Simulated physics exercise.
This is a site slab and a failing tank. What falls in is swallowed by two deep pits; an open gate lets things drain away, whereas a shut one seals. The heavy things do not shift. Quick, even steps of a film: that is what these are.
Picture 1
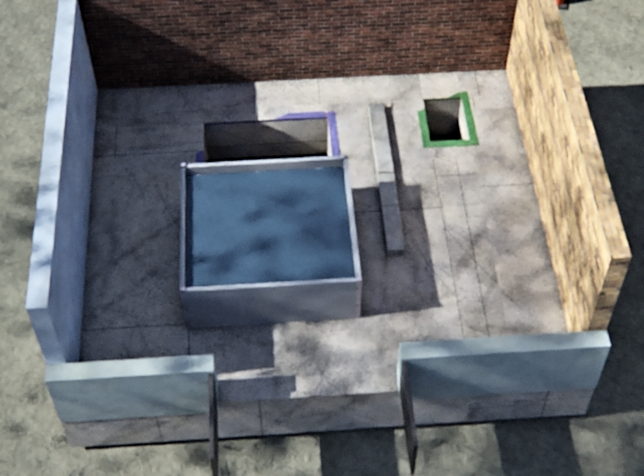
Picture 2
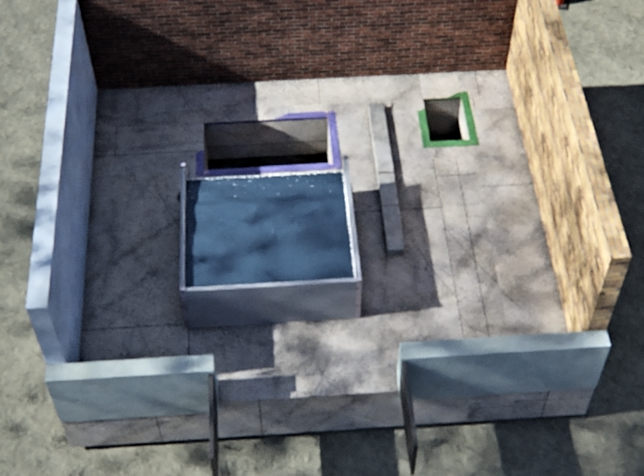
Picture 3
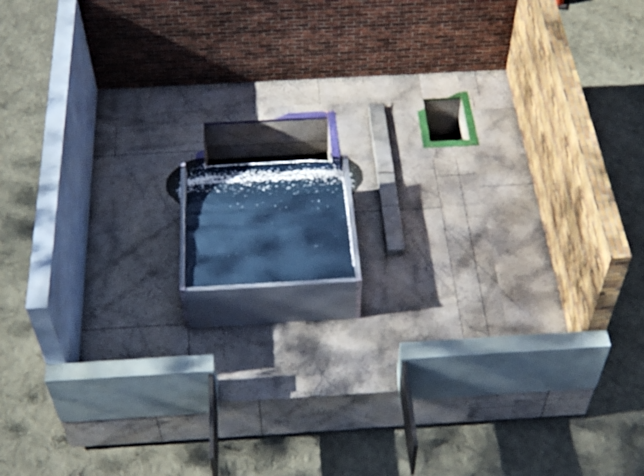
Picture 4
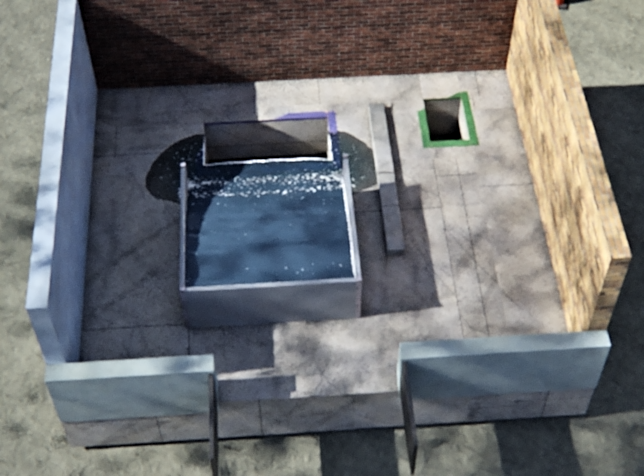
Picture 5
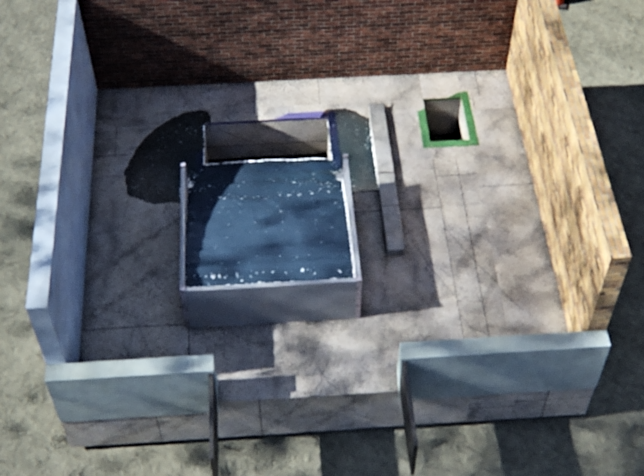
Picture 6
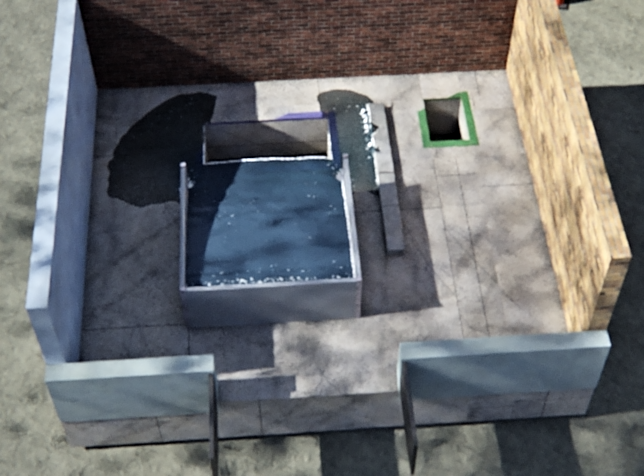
Tank of blue water on a walled slab leaking from its far side, water spreading around a purple-edged pit to a low barrier.
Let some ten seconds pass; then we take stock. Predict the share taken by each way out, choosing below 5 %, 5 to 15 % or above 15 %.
In order: The gate carries off beneath five per cent, the blue pit carries off upward of fifteen per cent, the green pit carries off beneath five per cent.
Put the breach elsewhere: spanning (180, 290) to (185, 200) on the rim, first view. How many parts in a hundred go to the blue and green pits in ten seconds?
I'd say the blue pit gets around 25 percent and the green pit around 12 percent.
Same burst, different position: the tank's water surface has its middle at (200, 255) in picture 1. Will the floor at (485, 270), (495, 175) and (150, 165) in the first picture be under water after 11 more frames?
In order: Unflooded, then unflooded, then inundated.
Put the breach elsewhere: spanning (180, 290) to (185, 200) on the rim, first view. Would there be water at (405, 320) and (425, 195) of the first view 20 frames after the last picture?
Submerged, waterless.
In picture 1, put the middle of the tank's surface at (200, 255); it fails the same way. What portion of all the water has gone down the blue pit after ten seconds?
I'd put the blue pit near 70 per cent of the whole.
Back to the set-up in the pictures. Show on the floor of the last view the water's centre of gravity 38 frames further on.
Centre of the water: Near (258, 201).
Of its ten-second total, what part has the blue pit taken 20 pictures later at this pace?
Close to 75 %.
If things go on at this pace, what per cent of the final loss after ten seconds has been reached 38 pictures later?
Share gone by then: About 90 %.
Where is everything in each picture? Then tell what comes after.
In the first frame, the tank at (268, 224) is whole and still.
In the second frame, the front is at a hidden place, out from the gap on the tank's far side.
In the third frame, water pours out on the tank's far side and has run to (175, 181).
In the fourth frame, water pours out on the tank's far side and has run to (158, 166).
In the fifth frame, water pours out on the tank's far side and has run to (159, 133).
In the sixth frame, the front is at (365, 100), out from the gap on the tank's far side.
A moment on, water covers 25 % of the floor; the gate 0 %, the blue pit 31 %, the green pit 0 %.
Next, water covers 30 % of the floor; the gate 0 %, the blue pit 48 %, the green pit 0 %.
Then, water covers 35 % of the floor; the gate 0 %, the blue pit 62 %, the green pit 1 %.
Later, water covers 45 % of the floor; the gate 0 %, the blue pit 74 %, the green pit 1 %.
In the end, water covers 45 % of the floor; the gate 0 %, the blue pit 82 %, the green pit 2 %.
